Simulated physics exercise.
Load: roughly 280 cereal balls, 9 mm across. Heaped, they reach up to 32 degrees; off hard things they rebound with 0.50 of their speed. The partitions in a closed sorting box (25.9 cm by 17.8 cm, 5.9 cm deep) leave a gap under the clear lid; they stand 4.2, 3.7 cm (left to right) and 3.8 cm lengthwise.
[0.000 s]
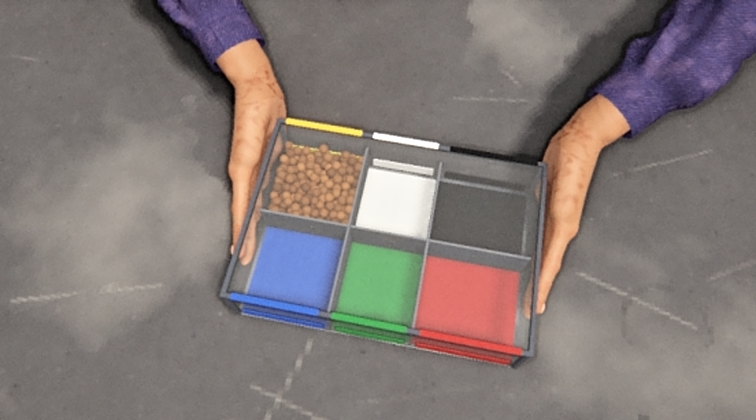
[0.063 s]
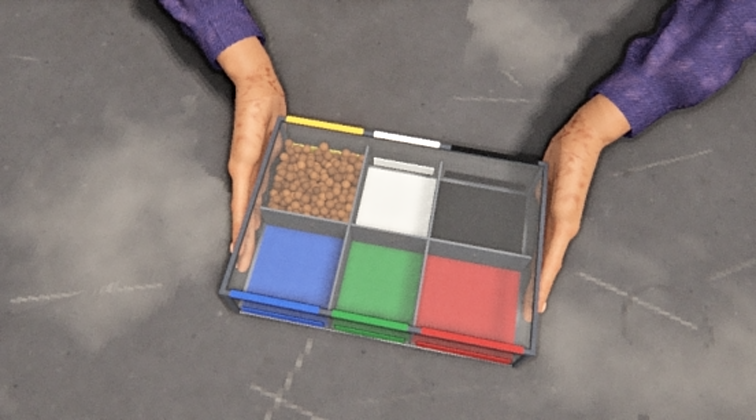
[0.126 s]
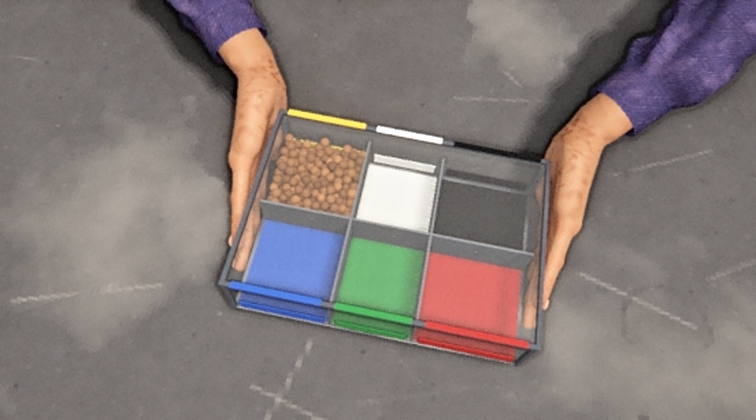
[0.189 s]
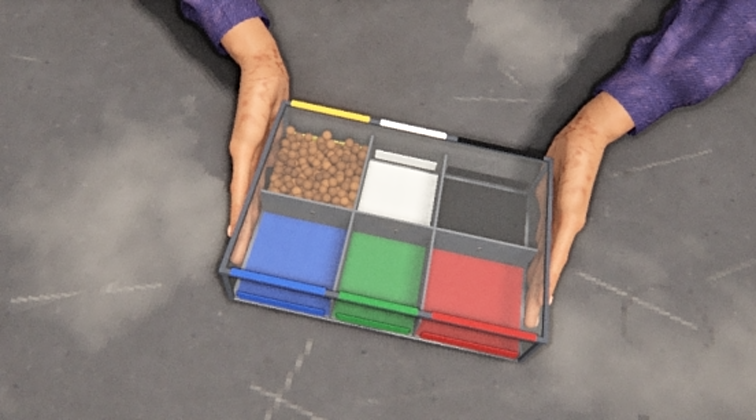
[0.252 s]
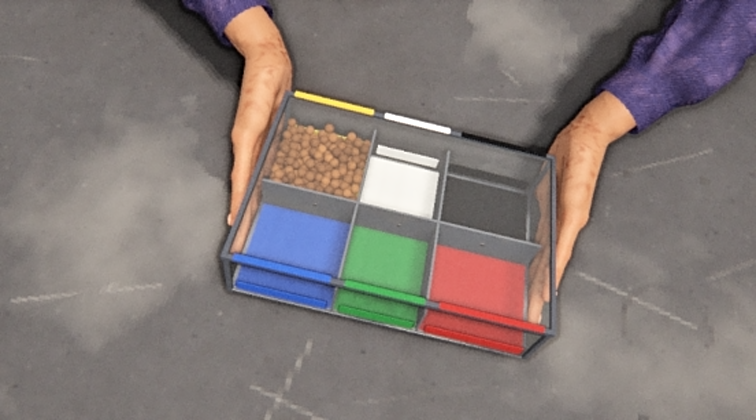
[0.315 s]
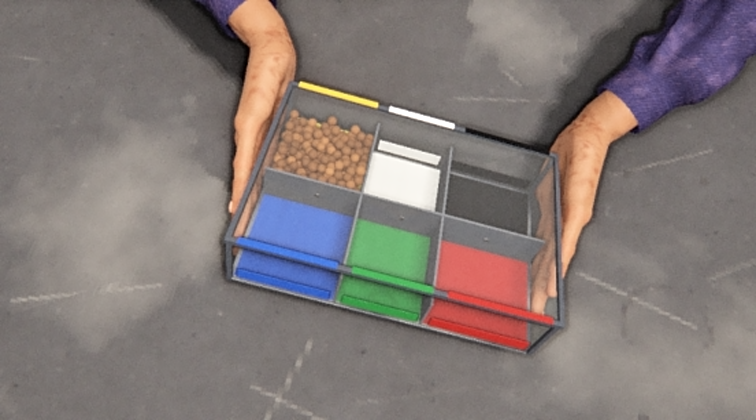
A clear sorting box with six coloured sections was held between two hands, which gradually tilted it so its front side showed more, while the small brown balls stayed in the back left section.
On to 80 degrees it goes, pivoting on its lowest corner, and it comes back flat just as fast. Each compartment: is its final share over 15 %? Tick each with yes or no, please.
Red compartment - no; blue compartment - no; green compartment - no; yellow compartment - yes; white compartment - no; black compartment - no.
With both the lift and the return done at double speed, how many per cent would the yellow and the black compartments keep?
Final share: Yellow 95 %, black 0 %.
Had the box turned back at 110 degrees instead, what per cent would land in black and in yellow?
In per cent, black comes to 10 and yellow to 90.
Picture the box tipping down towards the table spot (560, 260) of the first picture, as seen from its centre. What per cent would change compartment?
That comes to around 25 per cent.
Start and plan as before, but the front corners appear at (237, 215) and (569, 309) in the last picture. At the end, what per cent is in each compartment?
By the end red holds 0%, blue holds 0%, green holds 0%, yellow holds 90%, white holds 5% and black holds 0%.
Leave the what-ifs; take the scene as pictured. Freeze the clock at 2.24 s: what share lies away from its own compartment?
Share: Approx. 10 %.
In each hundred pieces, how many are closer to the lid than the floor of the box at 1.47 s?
Roughly 30 per cent.
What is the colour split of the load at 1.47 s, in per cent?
In per cent: Red 0, blue 0, green 0, yellow 95, white 5, black 0.
Then, at 1.47 s, tilt 80 degrees; yellow 95 %, white 5 %.
After 2.24 s, tilt 35 degrees; yellow 90 %, white 5 %, black 5 %.
After 3.03 s, tilt 0 degrees; yellow 90 %, white 5 %, black 5 %.
At rest (3.4 s), red 0 %, blue 0 %, green 0 %, yellow 90 %, white 5 %, black 5 %.
